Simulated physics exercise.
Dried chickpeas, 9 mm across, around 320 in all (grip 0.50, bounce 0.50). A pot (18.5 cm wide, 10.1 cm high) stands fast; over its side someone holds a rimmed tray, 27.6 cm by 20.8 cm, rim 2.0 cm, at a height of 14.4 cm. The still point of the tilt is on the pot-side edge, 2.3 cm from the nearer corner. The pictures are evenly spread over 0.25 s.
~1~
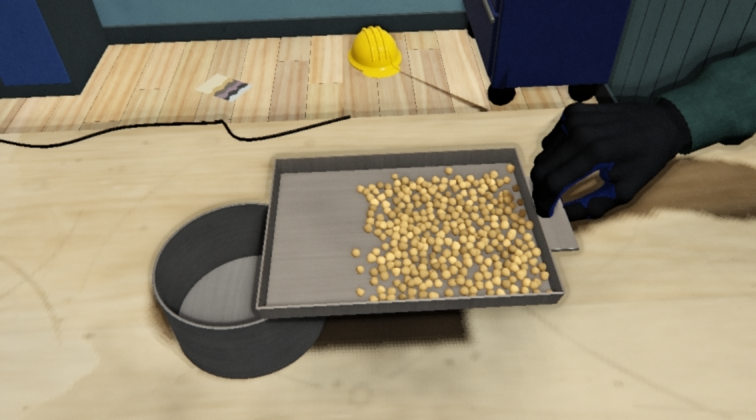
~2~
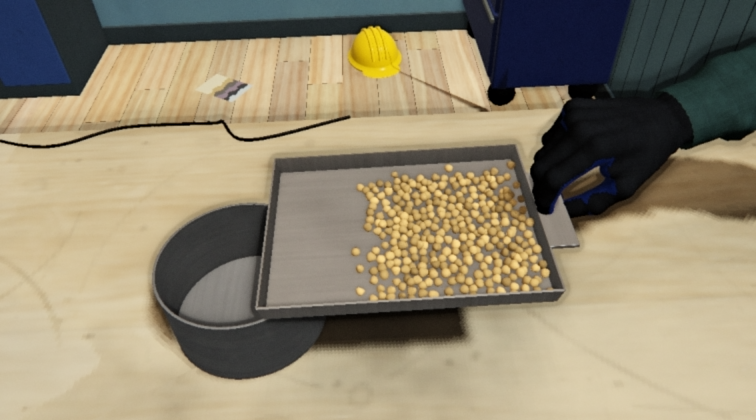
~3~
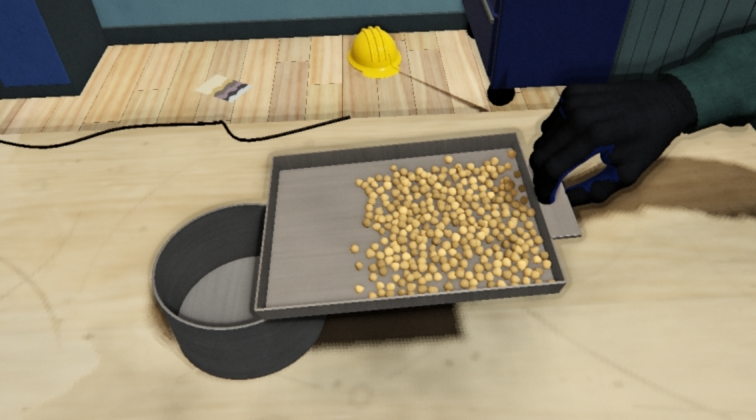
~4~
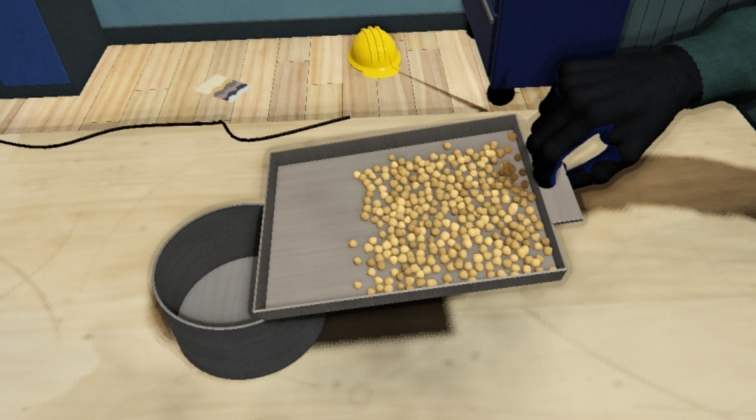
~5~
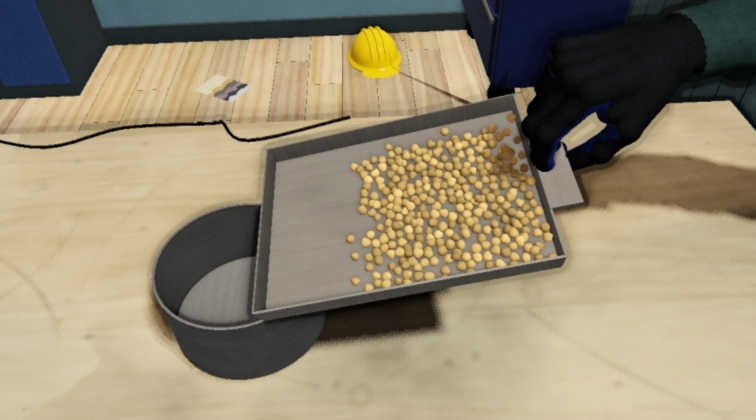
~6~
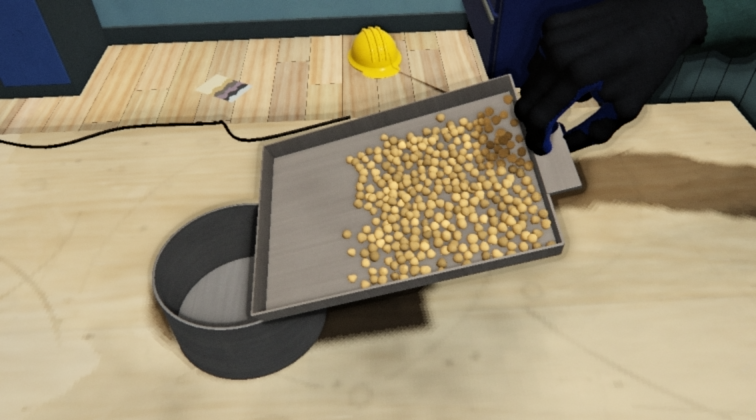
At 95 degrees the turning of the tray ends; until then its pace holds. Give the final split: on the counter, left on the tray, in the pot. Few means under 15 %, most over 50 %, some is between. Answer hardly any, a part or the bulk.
Counter the bulk, tray hardly any, pot a part.
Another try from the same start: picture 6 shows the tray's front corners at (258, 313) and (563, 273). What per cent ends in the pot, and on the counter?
Pot 0, counter 100.
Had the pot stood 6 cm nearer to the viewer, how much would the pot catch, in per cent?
It would be near 90 per cent.
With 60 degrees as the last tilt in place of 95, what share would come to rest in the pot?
It would be near 15 per cent.
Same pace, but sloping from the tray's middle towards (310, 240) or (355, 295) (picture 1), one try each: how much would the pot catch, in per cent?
About 80 and 0 per cent.
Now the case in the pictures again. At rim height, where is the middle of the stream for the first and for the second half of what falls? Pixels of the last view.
First near (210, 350), later near (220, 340).
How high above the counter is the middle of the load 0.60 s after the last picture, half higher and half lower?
About 16 cm.
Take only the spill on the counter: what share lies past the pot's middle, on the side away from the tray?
Roughly 80 per cent.
Then, 0.36 s after the last picture, tilt 56 degrees; the tray holds 100 %, the pot 0 %.
Then, 0.60 s after the last picture, tilt 80 degrees; the tray holds 60 %, the pot 10 %.
Then, 0.96 s after the last picture, tilt 95 degrees; the tray holds 5 %, the pot 25 %.
In the end, counter 75 %, tray 0 %, pot 25 %.
